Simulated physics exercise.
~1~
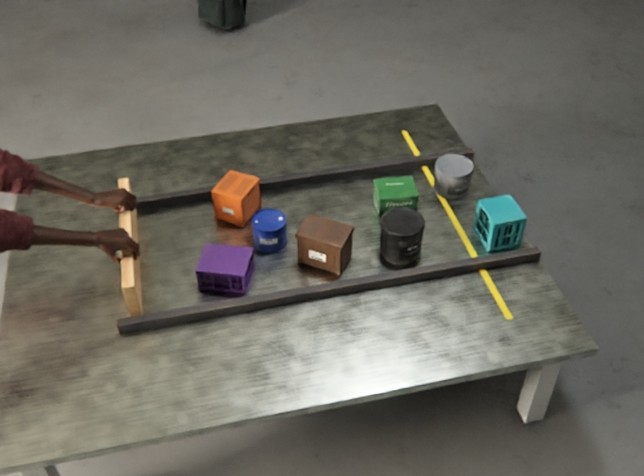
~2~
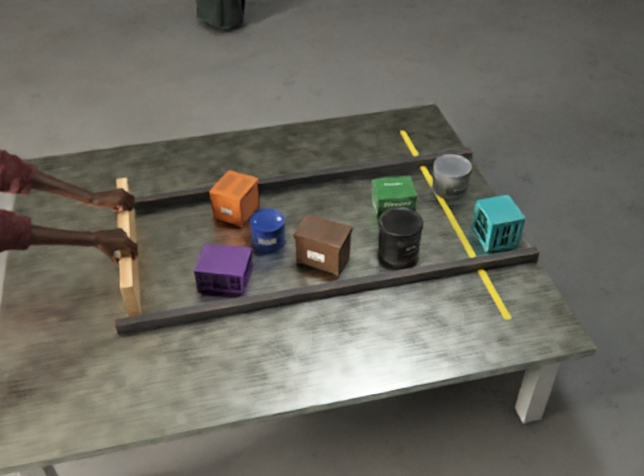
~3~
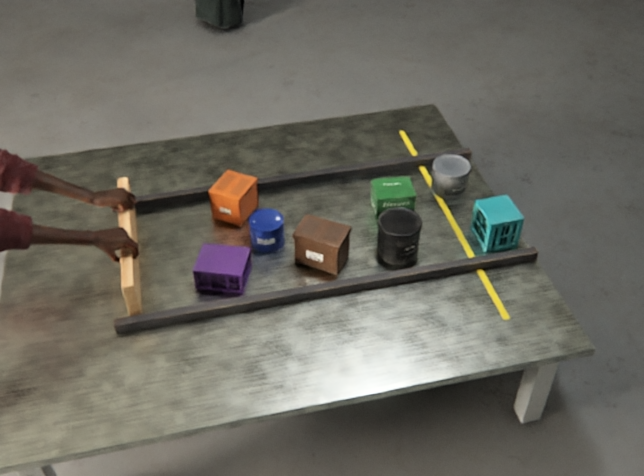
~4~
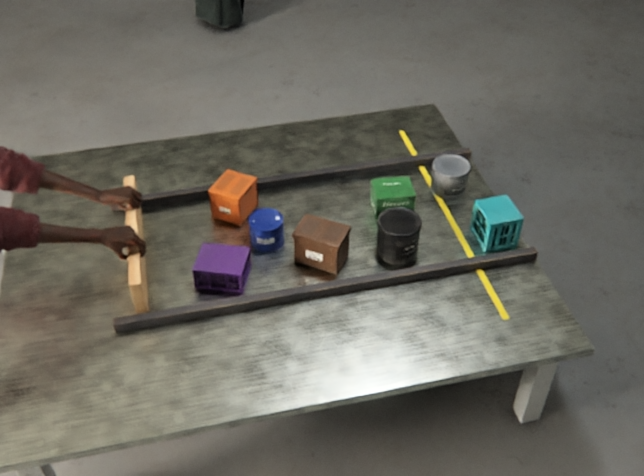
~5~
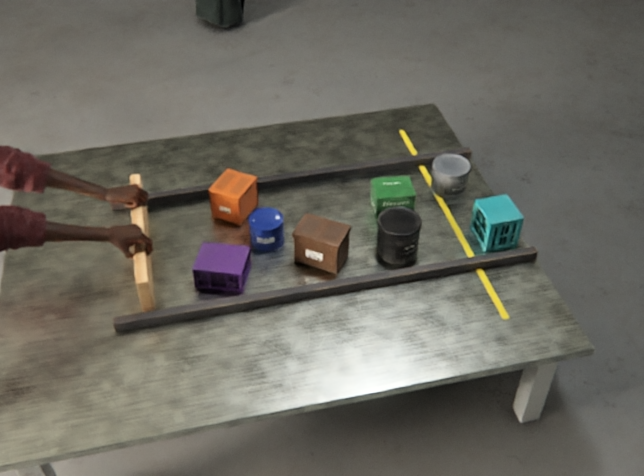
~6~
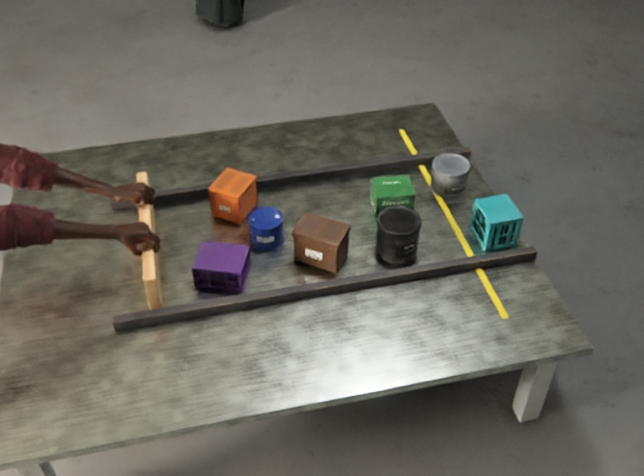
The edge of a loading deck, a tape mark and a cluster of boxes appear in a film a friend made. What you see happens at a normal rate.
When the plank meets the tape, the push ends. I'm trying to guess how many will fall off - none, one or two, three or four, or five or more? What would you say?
Three or four tumble down.
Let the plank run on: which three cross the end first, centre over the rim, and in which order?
Earliest first: Turquoise crate, black pail, grey pail.
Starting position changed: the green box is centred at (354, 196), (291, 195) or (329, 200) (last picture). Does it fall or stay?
In order of the places given, the green box rests steady, then rests steady, then rests steady.
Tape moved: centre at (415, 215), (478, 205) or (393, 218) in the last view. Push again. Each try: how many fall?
Counts per try, in order: 2 / 5 / 1.
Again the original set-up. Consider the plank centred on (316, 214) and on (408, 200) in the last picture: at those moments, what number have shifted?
I count 5 first and 8 after.
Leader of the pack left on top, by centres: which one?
The green box ends nearest.
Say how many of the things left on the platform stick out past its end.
Things overhanging at the end: 1.
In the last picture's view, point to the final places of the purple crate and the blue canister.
Final positions - purple crate around (481, 221), blue canister around (462, 198).
Soon after, none off yet; turquoise crate at rest near (496, 222); grey pail at rest near (450, 176); green box at rest near (392, 196).
After that, none off yet; turquoise crate moving near (499, 222); grey pail at rest near (450, 176); green box displaced a little near (397, 194).
In the end, the number that fall off is three or four; gone, brown tote, black pail, grey pail and turquoise crate.
